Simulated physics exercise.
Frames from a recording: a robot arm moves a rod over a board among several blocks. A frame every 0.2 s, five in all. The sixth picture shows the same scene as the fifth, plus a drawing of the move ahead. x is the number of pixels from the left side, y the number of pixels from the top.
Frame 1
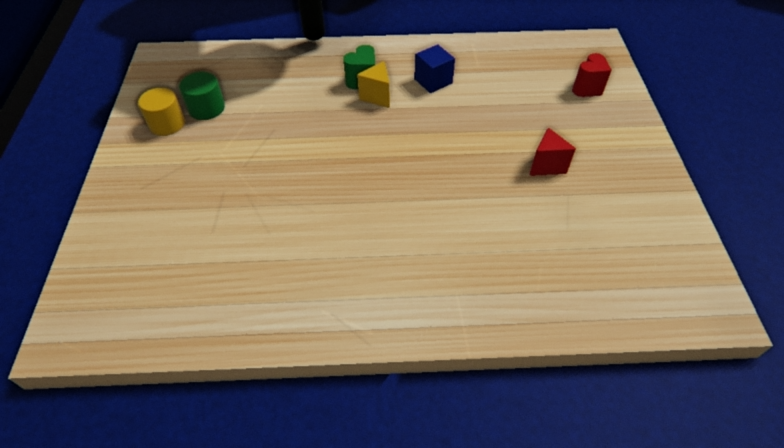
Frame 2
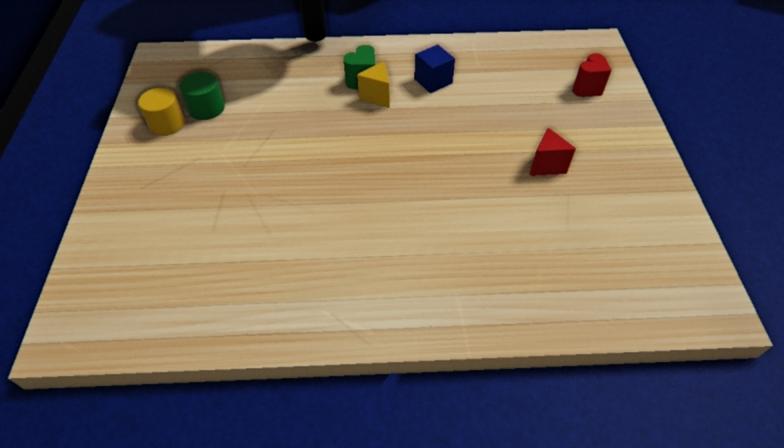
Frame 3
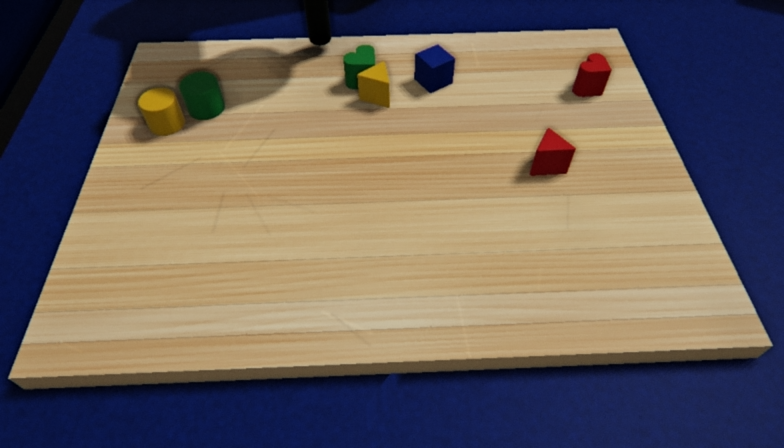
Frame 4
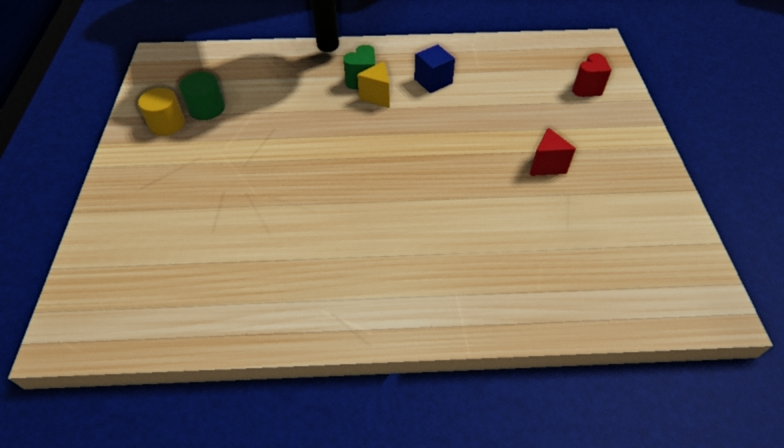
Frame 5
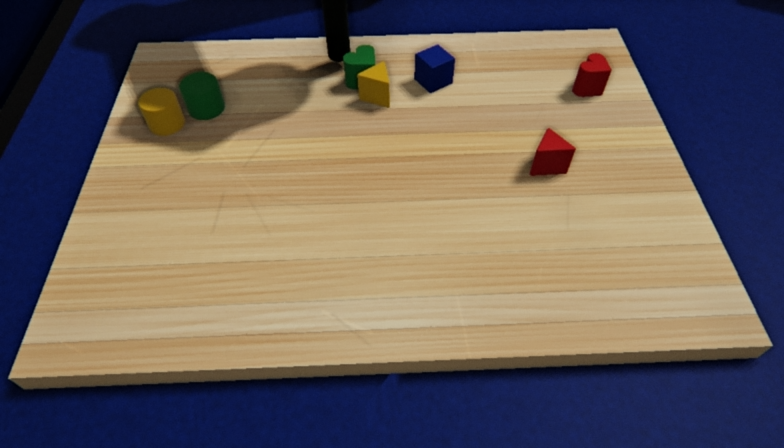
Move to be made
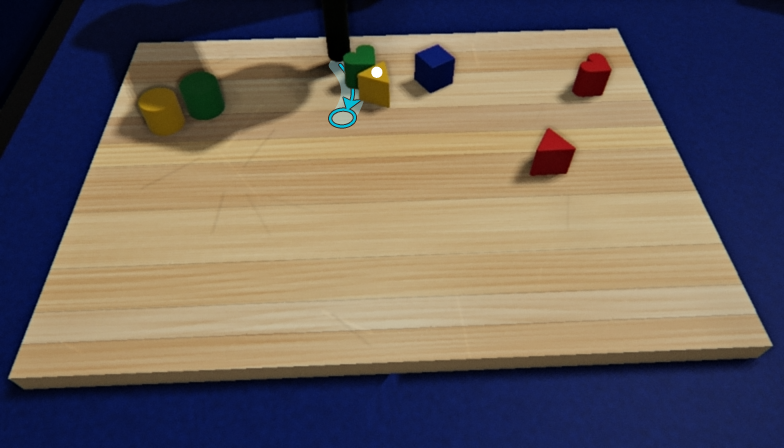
On a pale wooden board over blue cloth, a dark rod at the back edge crept slightly right and forward, up close to the green heart block, while all the coloured blocks stayed still.
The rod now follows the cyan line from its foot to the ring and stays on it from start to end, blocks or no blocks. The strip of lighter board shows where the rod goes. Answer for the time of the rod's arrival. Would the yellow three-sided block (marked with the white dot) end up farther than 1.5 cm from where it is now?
The answer is yes.
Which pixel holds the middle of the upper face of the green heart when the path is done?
It ends at (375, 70).
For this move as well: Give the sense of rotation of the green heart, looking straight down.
In a top view, it turns counterclockwise.
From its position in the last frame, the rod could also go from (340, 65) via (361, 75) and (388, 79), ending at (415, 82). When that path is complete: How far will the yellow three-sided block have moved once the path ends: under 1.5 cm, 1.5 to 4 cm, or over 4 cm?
The displacement of the yellow three-sided block is 1.5-4 cm.
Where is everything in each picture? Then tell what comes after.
Tip of the rod (314, 35), middles of tops, green heart (361, 55), yellow three-sided block (377, 72), in the first picture.
Rod (316, 36), nothing pushed, in the second picture.
Rod (321, 40), nothing pushed, in the third picture.
Rod (328, 47), nothing pushed, in the fourth picture.
Rod (339, 56), green heart (361, 55), yellow three-sided block (377, 72), in the fifth picture.
The line goes from (340, 65) via (351, 81) and (352, 99), ending at (343, 118); the dot is on the yellow three-sided block.
What follows on the original path. One third of the way, rod (350, 72); green heart (370, 61), turned 20° anticlockwise; yellow three-sided block (382, 74), turned 20° clockwise.
Two thirds of the way, rod (351, 91); green heart (375, 70), turned 50° anticlockwise; yellow three-sided block (394, 80).
At the end, rod (342, 109); green heart (375, 70), turned 50° anticlockwise; yellow three-sided block (394, 80).
